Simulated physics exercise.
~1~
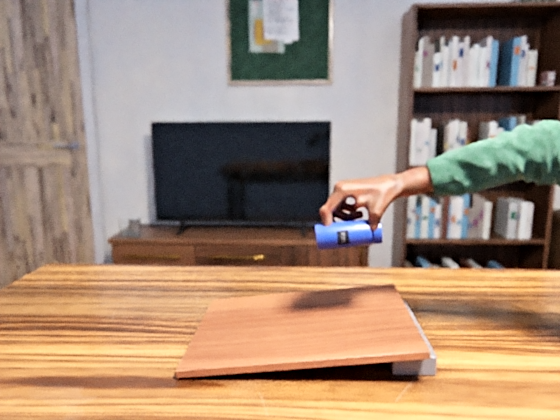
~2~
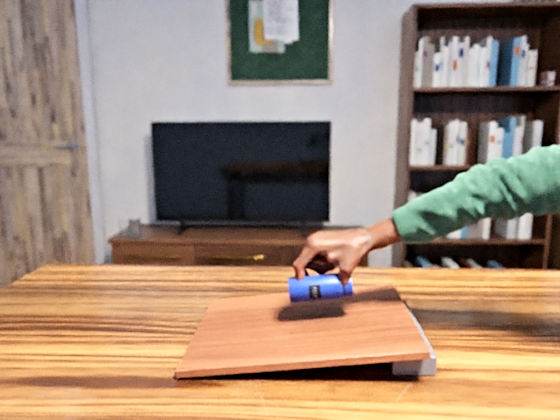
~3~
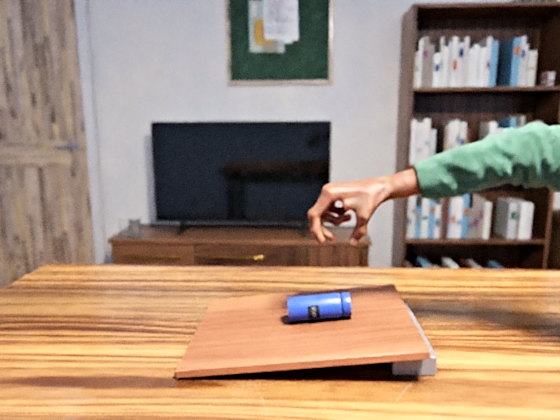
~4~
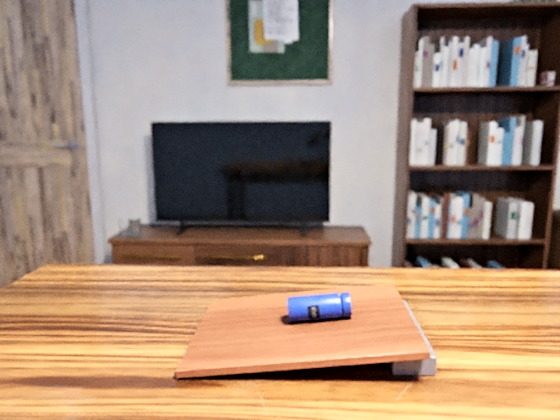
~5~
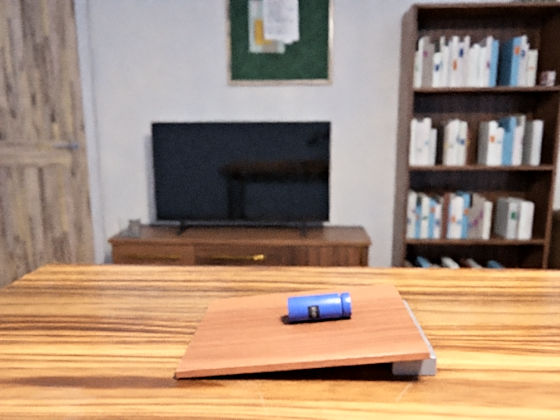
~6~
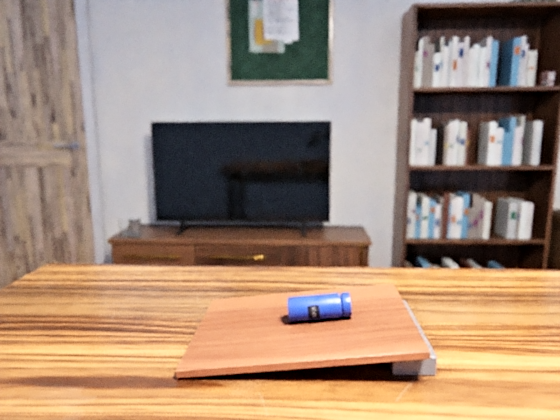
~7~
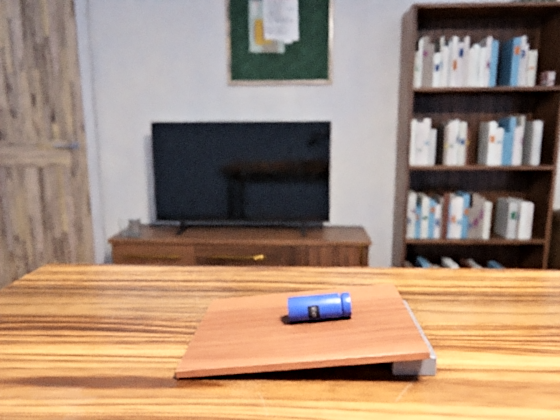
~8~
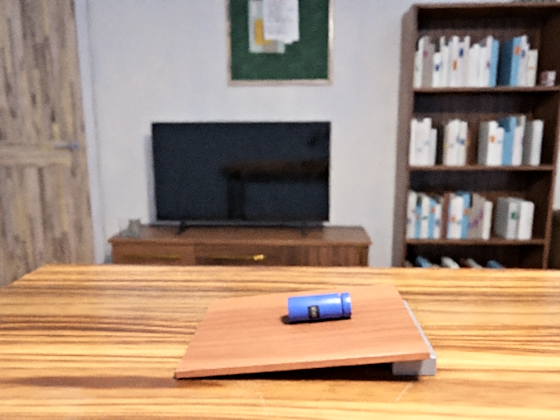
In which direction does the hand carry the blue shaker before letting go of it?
The blue shaker moves down, drifting a little to the left, until it rests on the sloping board.
The video shows a hand lowering a blue shaker on its side, down and slightly left, onto a sloping wooden board resting on a block. The hand lets go and withdraws to the right, and the shaker stays at rest on the board.
